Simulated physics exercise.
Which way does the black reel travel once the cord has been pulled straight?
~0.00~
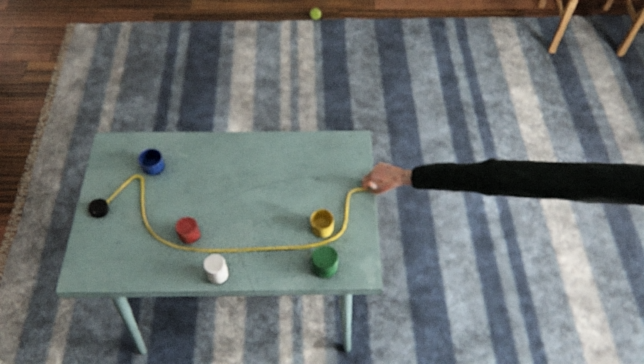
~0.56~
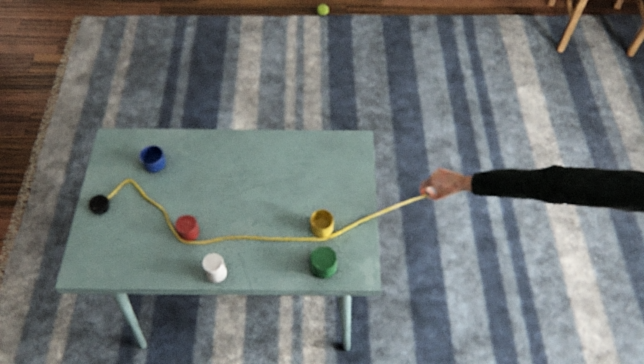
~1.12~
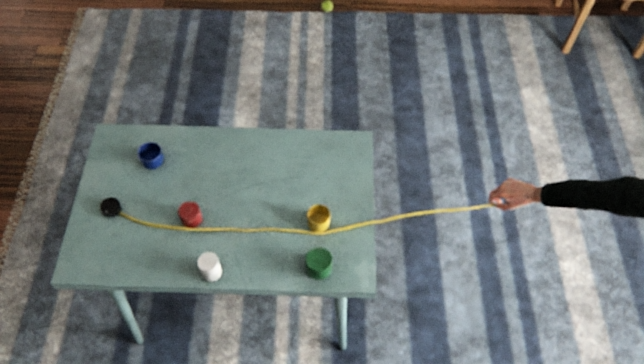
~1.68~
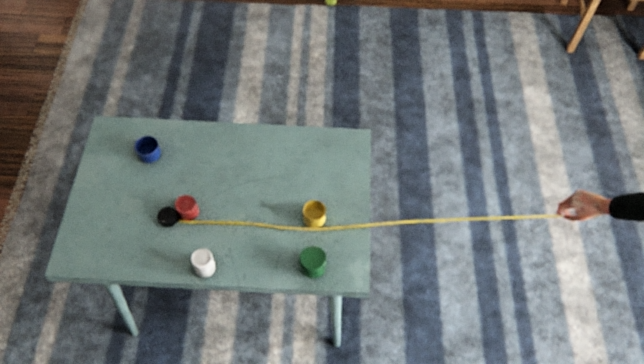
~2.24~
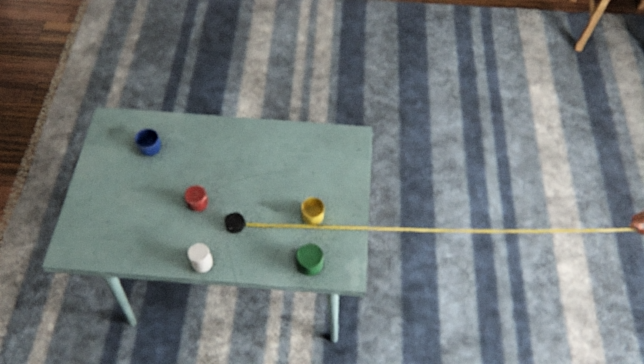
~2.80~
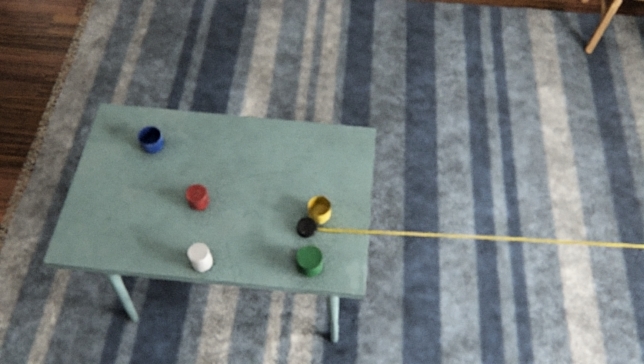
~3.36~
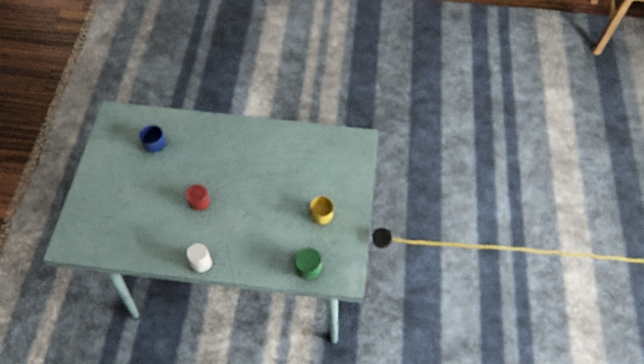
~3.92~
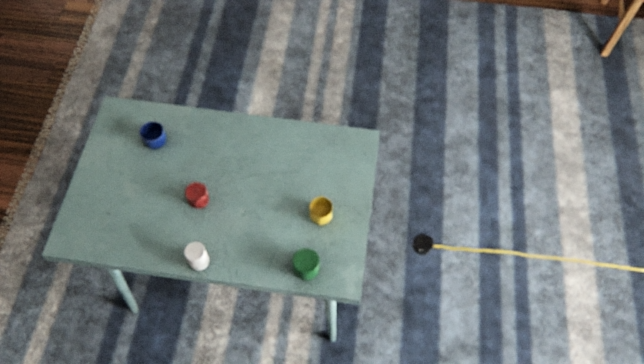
The black reel moves to the right, across the tabletop and past the table's edge.
